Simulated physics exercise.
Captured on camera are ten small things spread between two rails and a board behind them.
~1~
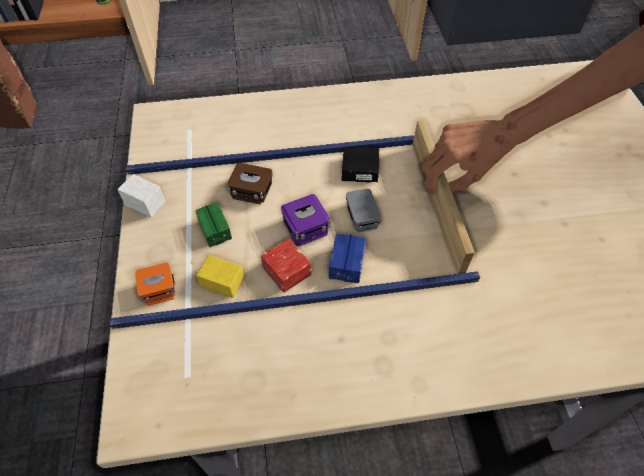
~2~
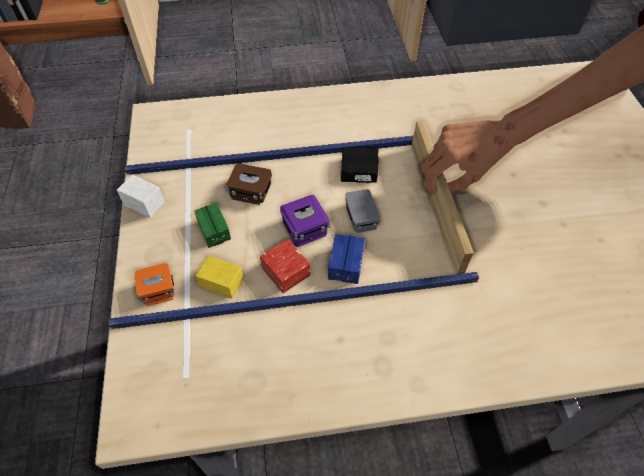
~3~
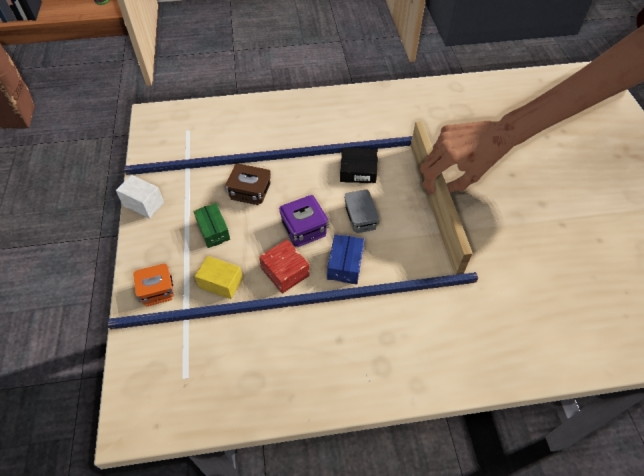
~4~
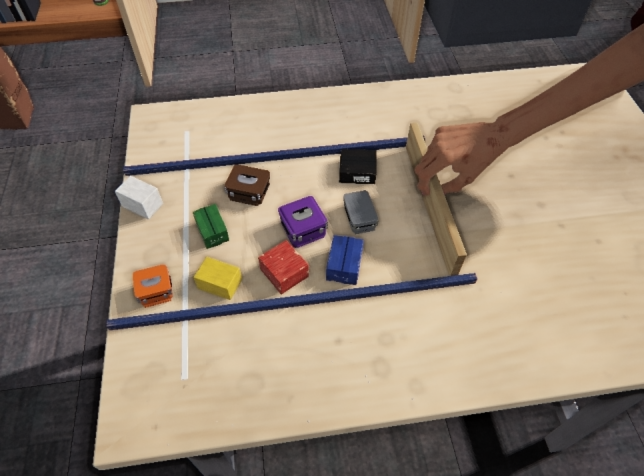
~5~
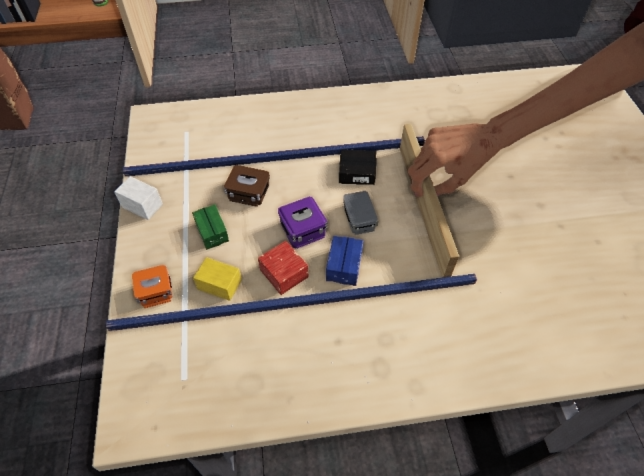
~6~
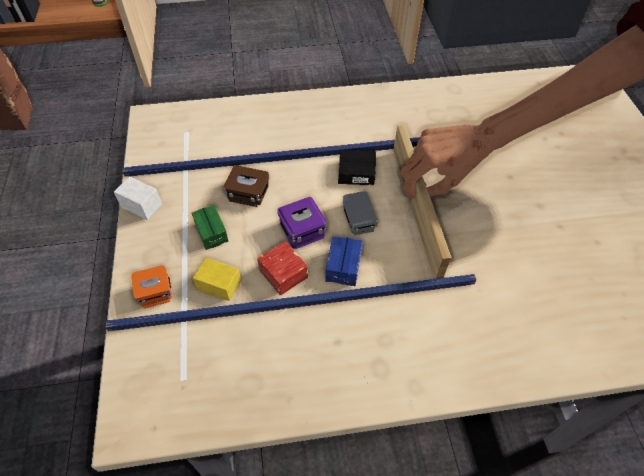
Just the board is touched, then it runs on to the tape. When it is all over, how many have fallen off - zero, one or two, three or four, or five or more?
Count off: Three, maybe four.
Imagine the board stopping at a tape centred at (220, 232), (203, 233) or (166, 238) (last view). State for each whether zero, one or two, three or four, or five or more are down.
Lab note - count per position: 1 or 2; one to two; more than four.
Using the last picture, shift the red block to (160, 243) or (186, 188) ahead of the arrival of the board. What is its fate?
Place by place, it goes down, then goes down.
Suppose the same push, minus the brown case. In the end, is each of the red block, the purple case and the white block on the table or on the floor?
Red block - safe, purple case - safe, white block - safe.
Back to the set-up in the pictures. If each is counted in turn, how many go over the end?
All told, 4.
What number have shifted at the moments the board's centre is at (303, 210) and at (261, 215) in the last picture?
I make it 6 at the first spot and 9 at the other.
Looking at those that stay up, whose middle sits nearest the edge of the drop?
It's the brown case that ends nearest.
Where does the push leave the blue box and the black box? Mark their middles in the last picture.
In the last picture, roughly (167, 281) and (166, 190).
Early on, none off yet; white block at rest near (139, 198); orange case at rest near (153, 287); green box at rest near (210, 227).
A while later, none off yet; white block at rest near (139, 198); orange case travelled a little near (138, 292); green box travelled about its own width near (179, 230).
Finally, the number that fall off is three or four; lost, yellow block, green box, orange case and white block.
